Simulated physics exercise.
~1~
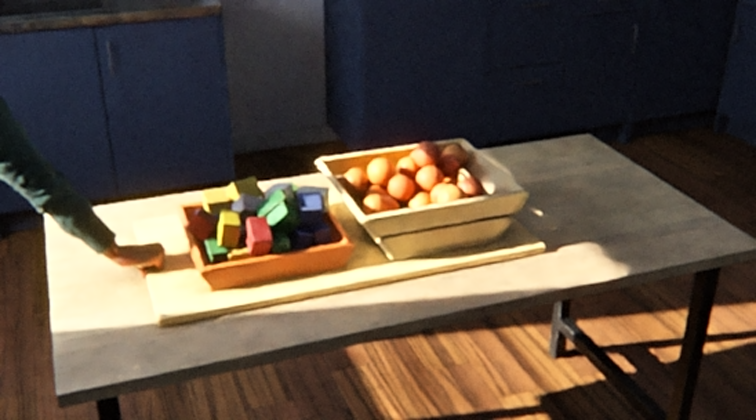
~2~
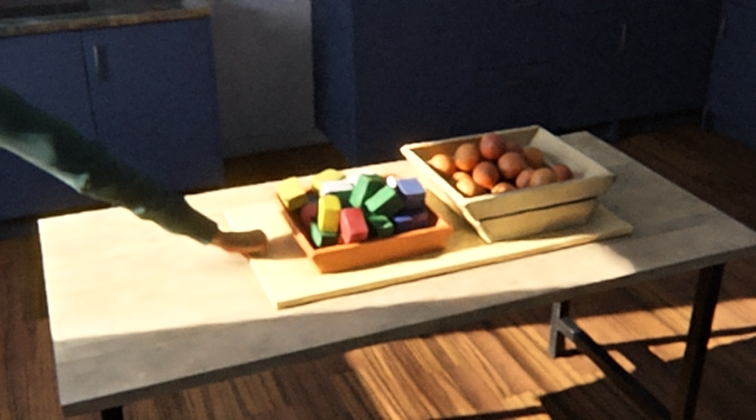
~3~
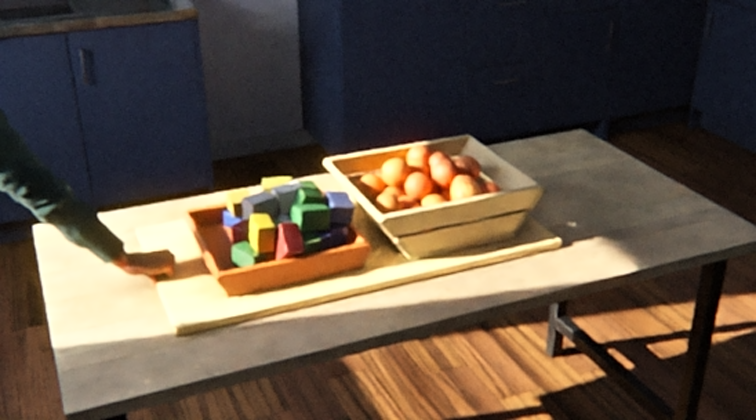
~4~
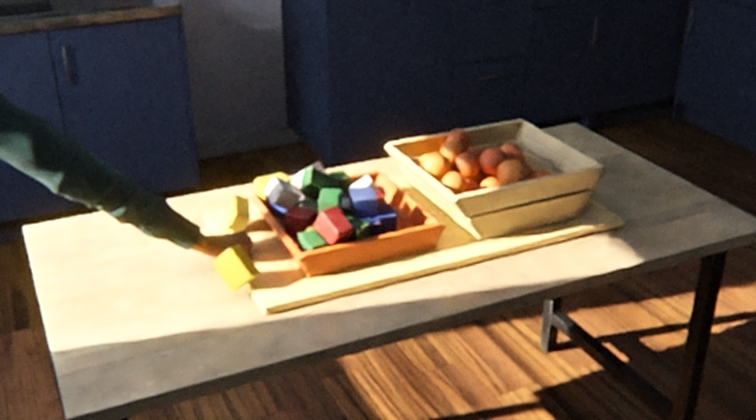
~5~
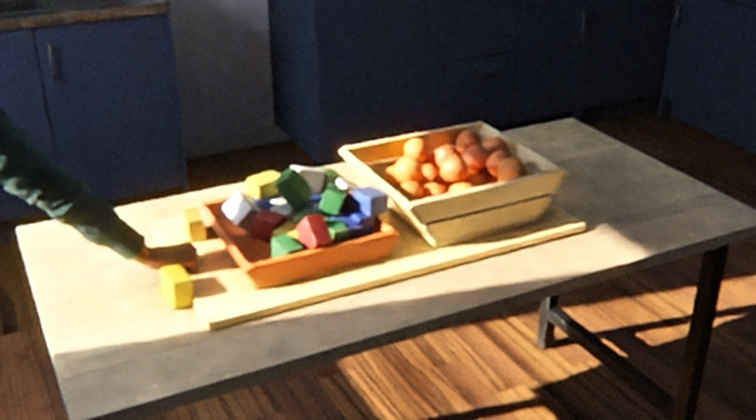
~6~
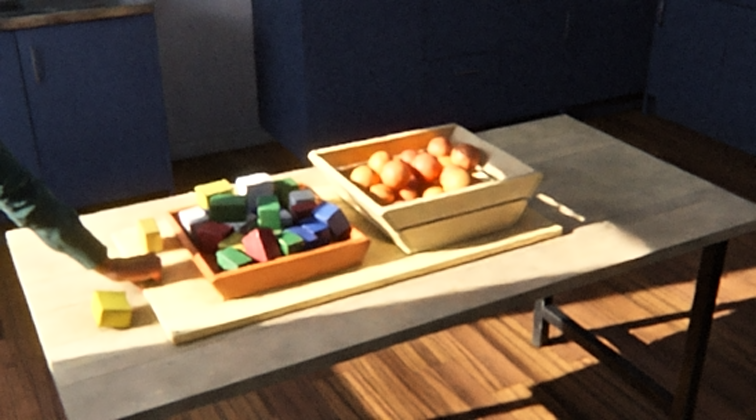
An arm in a dark green sleeve reaches in from the left over a pale table in a sunlit room with dark blue cabinets, seen from slightly above. Its hand is at a board holding an orange box of colourful toy blocks and, to the right, a pale wooden box of oranges. The board slides right, back left, then right again, and now two yellow blocks lie on the table to the left of the orange box. The board slides left once more, ending with both blocks still out and the oranges still in their box.
